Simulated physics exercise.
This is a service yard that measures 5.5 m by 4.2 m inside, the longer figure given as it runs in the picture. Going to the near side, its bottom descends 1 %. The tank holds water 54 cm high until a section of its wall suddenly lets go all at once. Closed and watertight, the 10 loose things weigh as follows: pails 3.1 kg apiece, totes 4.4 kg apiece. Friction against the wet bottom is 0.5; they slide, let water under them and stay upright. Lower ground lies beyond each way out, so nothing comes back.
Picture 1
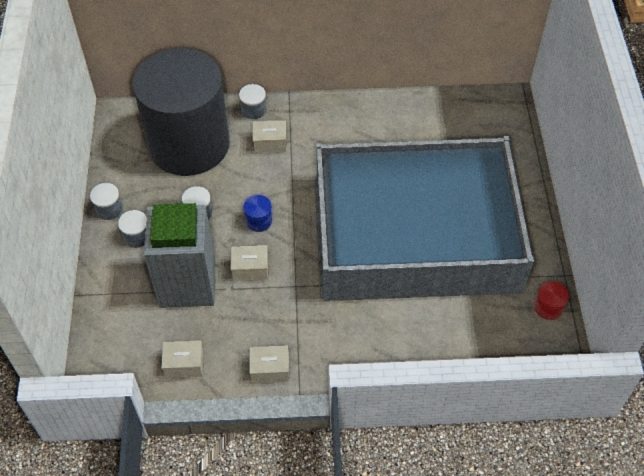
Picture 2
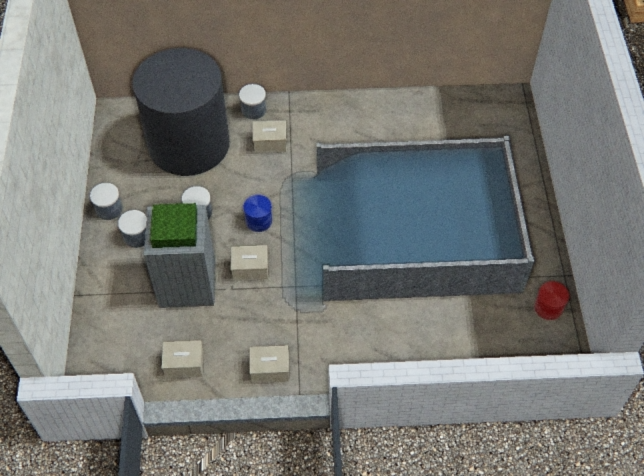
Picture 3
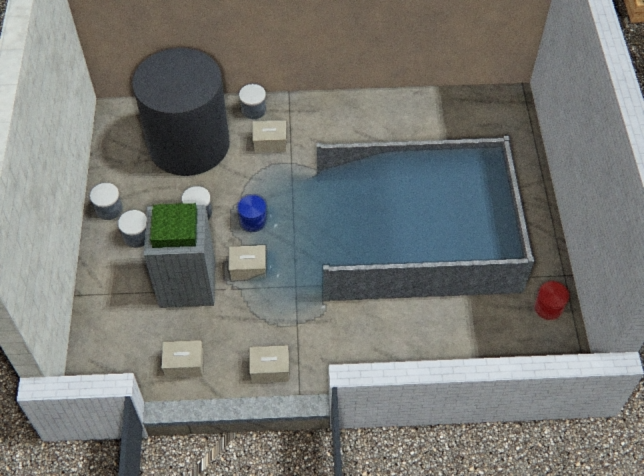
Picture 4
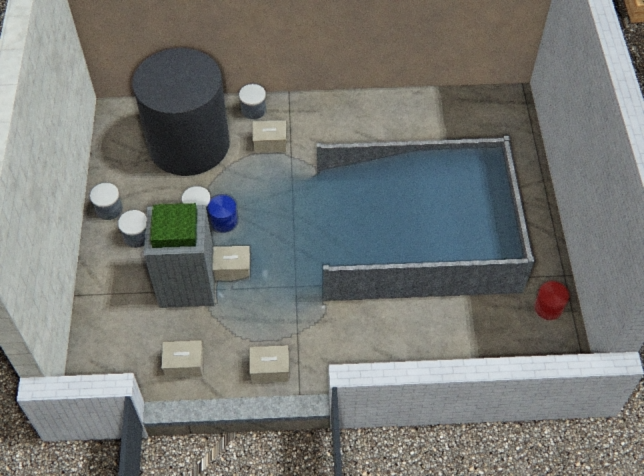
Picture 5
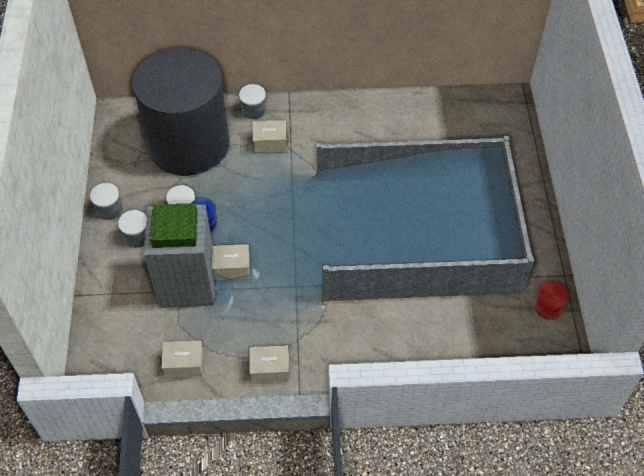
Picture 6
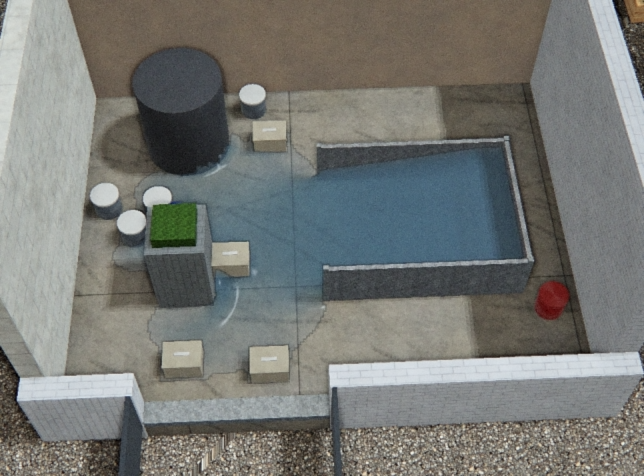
Water spreading left across a walled yard from an open-sided pool, pushing a blue pail behind a grass-topped block and shifting a white pail.
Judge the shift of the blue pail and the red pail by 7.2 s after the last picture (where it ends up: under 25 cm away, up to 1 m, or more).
First the blue pail: It is displaced a long way; then the red pail: It is displaced a moderate amount.
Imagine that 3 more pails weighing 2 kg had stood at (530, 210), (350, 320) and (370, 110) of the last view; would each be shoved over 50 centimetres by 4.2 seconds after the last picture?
Within it, within it, beyond it.
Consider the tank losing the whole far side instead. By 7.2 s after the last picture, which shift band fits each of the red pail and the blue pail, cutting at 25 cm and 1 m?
Then the red pail goes a great distance and the blue pail goes a great distance.
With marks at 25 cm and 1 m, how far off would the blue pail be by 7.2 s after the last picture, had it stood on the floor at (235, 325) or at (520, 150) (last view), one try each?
Respectively: It is shoved a long way; it is shoved a long way.
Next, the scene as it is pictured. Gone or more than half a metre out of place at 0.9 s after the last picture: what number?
The number comes to 3.
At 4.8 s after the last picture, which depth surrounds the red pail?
Close to 0 centimetres.
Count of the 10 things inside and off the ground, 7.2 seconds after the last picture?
I'd say 5 of them.
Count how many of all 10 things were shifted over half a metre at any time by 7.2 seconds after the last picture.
My count gives 9.
Then, 0.9 s after the last picture the blue pail is near (89, 242), 1.9 m from its start, afloat; the red pail is near (554, 294), 0.0 m from its start, aground; 1 of 10 are out; 5 afloat.
Then, 2.8 s after the last picture the blue pail is near (182, 408), 2.6 m from its start, afloat; the red pail is near (554, 294), 0.0 m from its start, aground; 2 of 10 are out; 4 afloat.
Then, 4.8 s after the last picture the blue pail has gone out; the red pail is near (554, 294), 0.0 m from its start, aground; 4 of 10 are out; 5 afloat.
Then, 7.2 s after the last picture the blue pail has gone out; the red pail is near (566, 324), 0.4 m from its start, afloat; 4 of 10 are out; 5 afloat.
